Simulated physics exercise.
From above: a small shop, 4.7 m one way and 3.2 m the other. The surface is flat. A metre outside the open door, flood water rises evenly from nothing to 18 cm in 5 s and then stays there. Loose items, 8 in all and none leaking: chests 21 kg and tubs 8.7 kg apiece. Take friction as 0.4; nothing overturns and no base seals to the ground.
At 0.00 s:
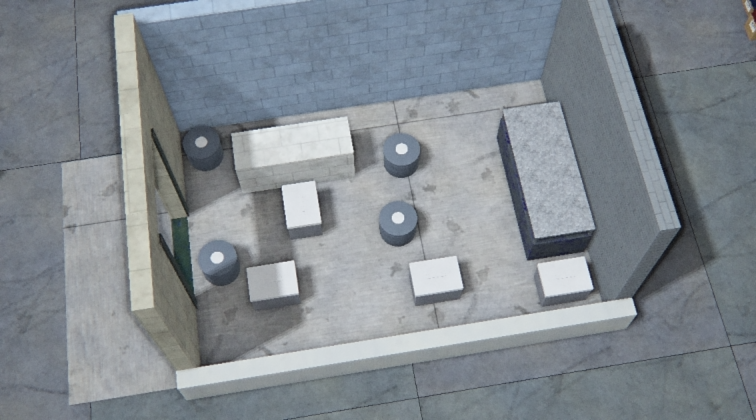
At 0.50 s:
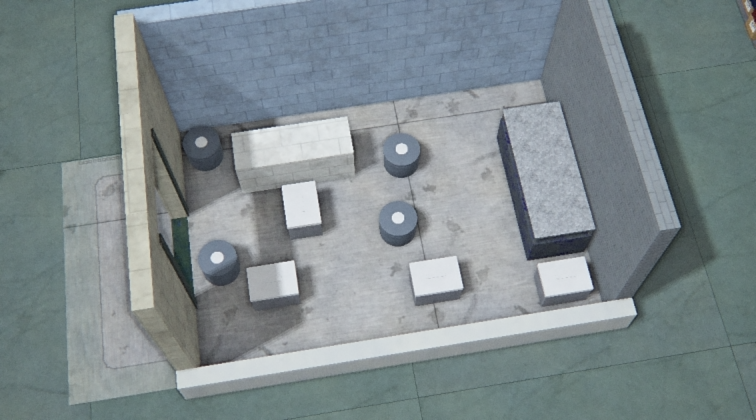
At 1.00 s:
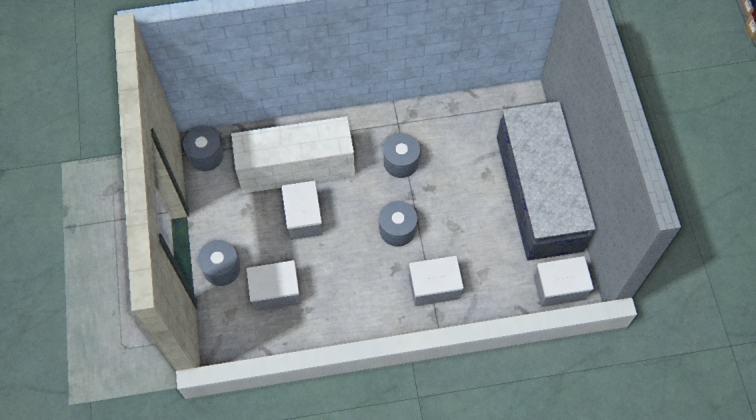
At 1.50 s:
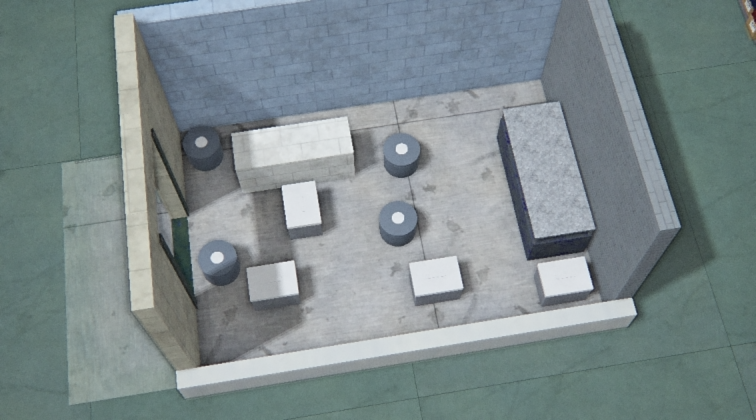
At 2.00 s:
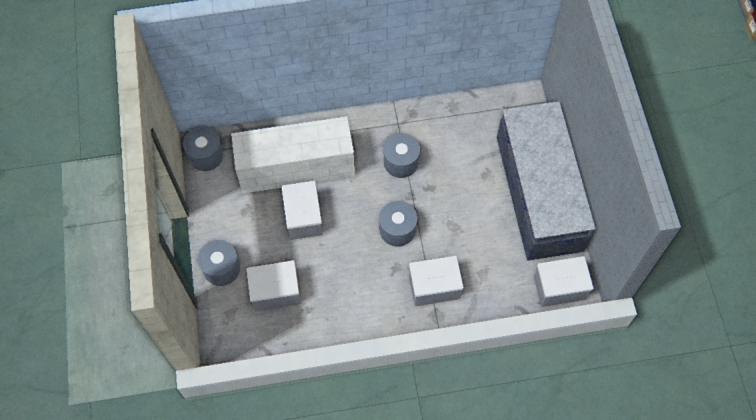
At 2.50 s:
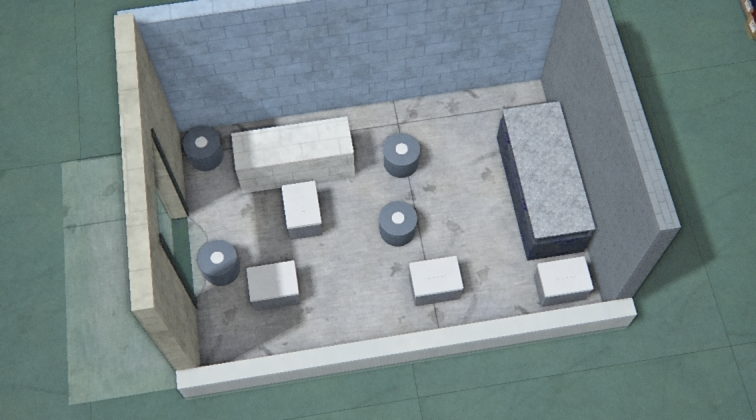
A small roofless shop with pale blue block walls at the back sits on flat paving, seen from high above. Inside on the stained grey floor are white boxes, four dark grey round tubs with pale centres, a long whitish counter and a dark, grey-topped block at right. The paving outside turns from grey to green, then the doorway strip at left gradually tints greenish, while the objects and camera stay still.
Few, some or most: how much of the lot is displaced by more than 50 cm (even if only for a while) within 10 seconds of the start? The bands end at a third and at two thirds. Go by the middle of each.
That comes to one to two thirds.
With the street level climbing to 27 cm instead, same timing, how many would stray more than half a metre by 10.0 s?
In that case 6 of them.
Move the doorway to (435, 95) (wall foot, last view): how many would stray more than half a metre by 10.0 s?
In that case 2 of them.
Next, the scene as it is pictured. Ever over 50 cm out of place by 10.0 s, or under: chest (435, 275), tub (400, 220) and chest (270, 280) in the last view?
In that order: Under, past it, less.
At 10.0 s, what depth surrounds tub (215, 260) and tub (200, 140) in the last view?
Roughly 6 and 4 cm.
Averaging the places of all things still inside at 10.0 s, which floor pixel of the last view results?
Around (404, 231).
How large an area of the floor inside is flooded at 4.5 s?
Roughly 3.0 m2.
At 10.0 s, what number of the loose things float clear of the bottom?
2 of them.
After 3.5 s 0 of 8 are over 50 cm from their spots; 0 afloat.
After 4.5 s 0 of 8 are over 50 cm from their spots; 0 afloat.
After 7.0 s 2 of 8 are over 50 cm from their spots; 0 afloat.
After 10.0 s 4 of 8 are over 50 cm from their spots, and 4 have been at some point; 2 afloat.
